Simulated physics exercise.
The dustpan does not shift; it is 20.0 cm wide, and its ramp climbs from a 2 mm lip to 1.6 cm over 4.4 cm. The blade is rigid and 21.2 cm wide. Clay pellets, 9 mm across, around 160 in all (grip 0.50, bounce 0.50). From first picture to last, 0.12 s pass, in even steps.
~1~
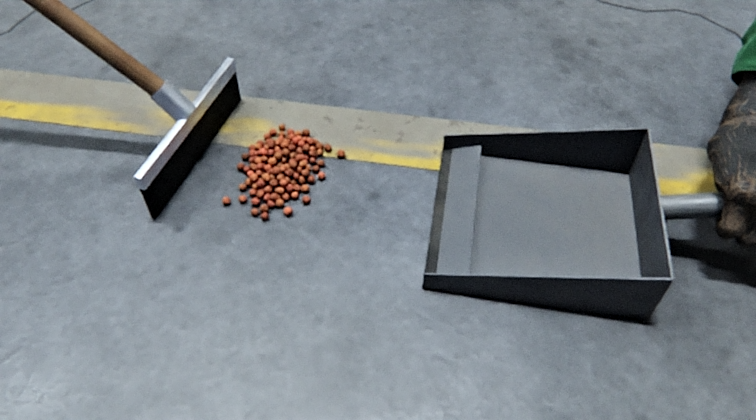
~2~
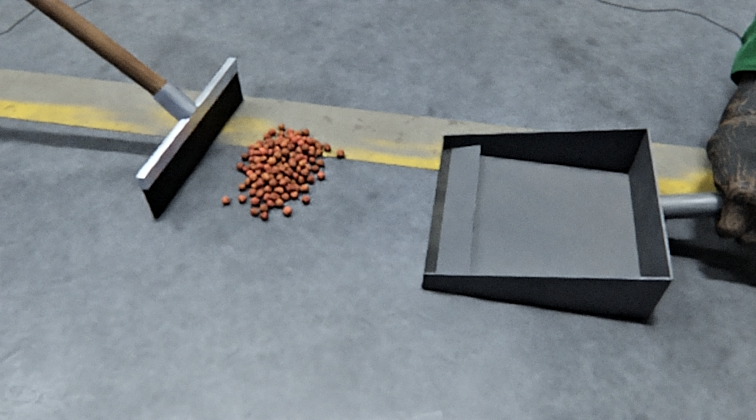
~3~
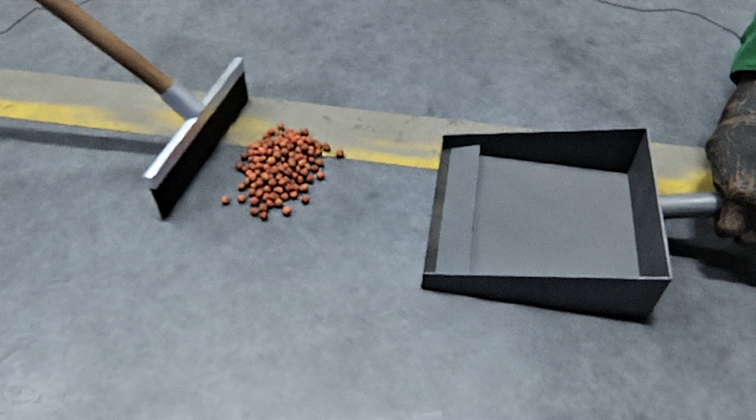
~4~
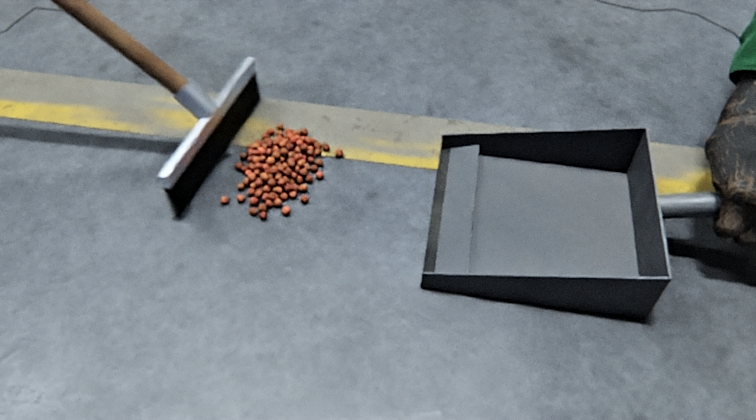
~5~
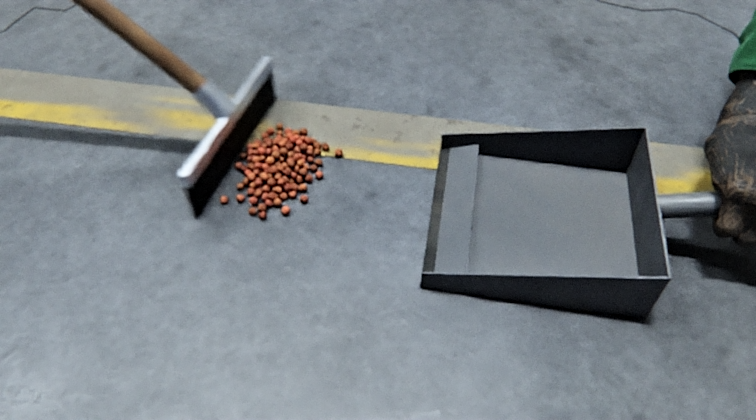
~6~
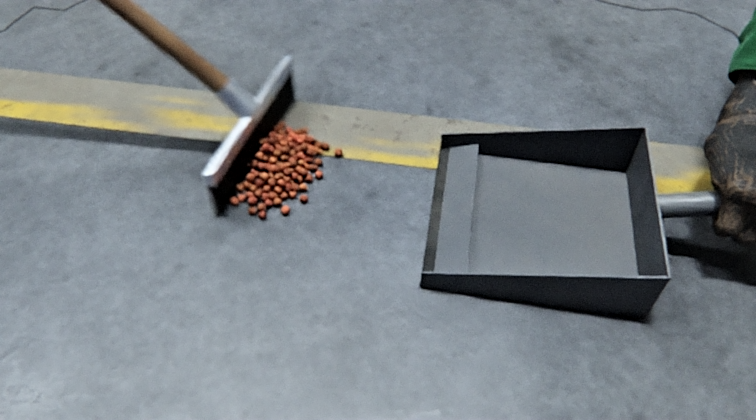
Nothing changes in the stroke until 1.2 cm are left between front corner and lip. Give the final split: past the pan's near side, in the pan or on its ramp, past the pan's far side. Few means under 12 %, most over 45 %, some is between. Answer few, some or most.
Past the pan's near side: Few; in the pan or on its ramp: Some; past the pan's far side: Some.
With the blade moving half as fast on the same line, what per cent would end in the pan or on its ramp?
Then about 15 per cent.
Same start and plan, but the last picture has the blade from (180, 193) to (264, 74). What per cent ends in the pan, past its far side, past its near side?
Pan 35, far 5, near 5.
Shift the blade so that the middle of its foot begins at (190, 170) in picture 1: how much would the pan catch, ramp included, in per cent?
Some 35 per cent.
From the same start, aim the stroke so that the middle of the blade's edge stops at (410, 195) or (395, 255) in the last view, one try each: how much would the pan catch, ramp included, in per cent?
Some 50 and 45 per cent.
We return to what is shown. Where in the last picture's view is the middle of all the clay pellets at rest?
At about (444, 183).
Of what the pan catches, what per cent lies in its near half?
Roughly 20 per cent.
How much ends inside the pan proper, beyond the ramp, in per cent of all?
Some 10 per cent.
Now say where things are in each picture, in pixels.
The first frame shows blade from (142, 183) to (231, 68), moved 0.0 cm, 0 of the pieces shifted so far; middle of the pieces at (278, 166); pan at (552, 228).
The second frame shows blade from (144, 183) to (233, 68), moved 0.3 cm, 0 of the pieces shifted so far; middle of the pieces at (278, 166).
The third frame shows blade from (152, 182) to (240, 67), moved 1.2 cm, 0 of the pieces shifted so far; middle of the pieces at (277, 166).
The fourth frame shows blade from (167, 182) to (251, 67), moved 2.7 cm, 0 of the pieces shifted so far; middle of the pieces at (276, 166).
The fifth frame shows blade from (186, 181) to (268, 66), moved 4.8 cm, 0 of the pieces shifted so far; middle of the pieces at (276, 165).
The sixth frame shows blade from (211, 180) to (288, 65), moved 7.3 cm, 62 of the pieces shifted so far; middle of the pieces at (282, 165); pan at (550, 227).
Then, 0.10 s after the last picture, middle of the blade 10 cm from the lip; 0 % over the lip, far side 15 %, near side 0 %.
Then, 0.16 s after the last picture, middle of the blade 5 cm from the lip; 0 % over the lip, far side 20 %, near side 0 %.
Then, 0.37 s after the last picture, middle of the blade 3 cm from the lip; 35 % over the lip, far side 20 %, near side 5 %.
In the end, near side 5 %, pan 35 %, far side 20 %, in front of the lip or behind the blade 40 %.
